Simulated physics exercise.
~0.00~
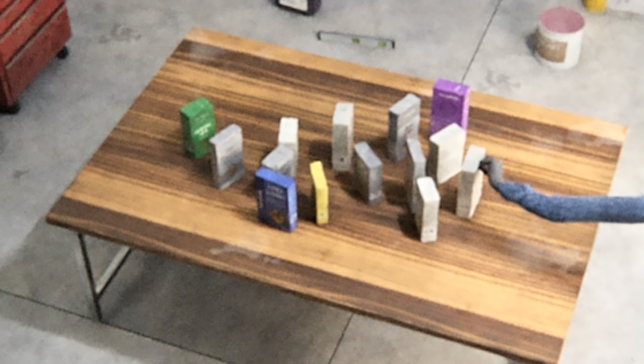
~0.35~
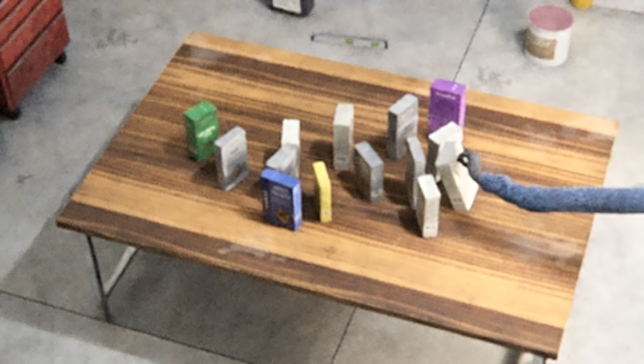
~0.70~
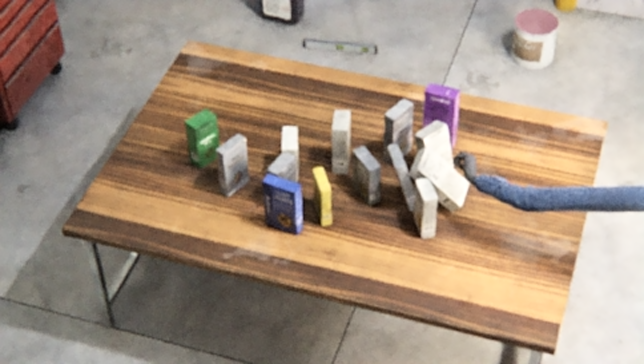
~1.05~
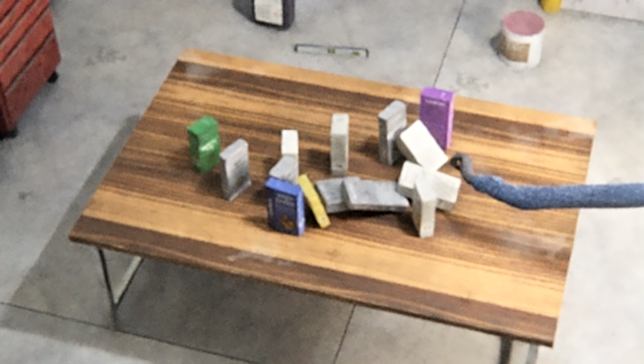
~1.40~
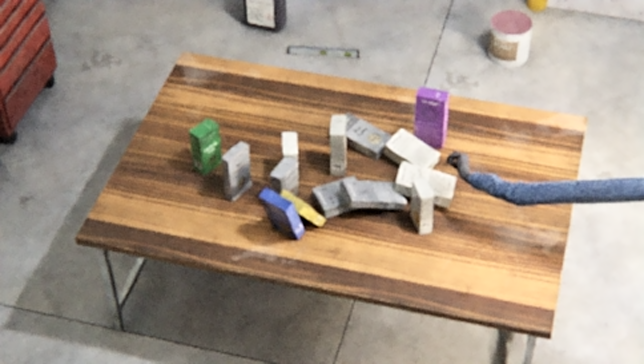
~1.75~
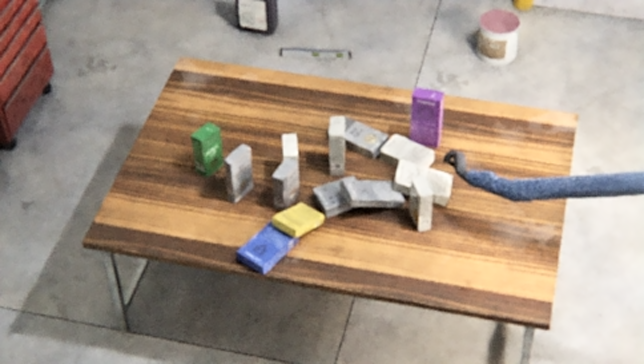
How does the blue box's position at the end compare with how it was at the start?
At the start the blue box stands upright on the table, and by the end it has fallen onto its side near the front edge.
Blue arm pushing a pale box over on a wooden table, toppling grey, yellow and blue boxes while green and purple stand.
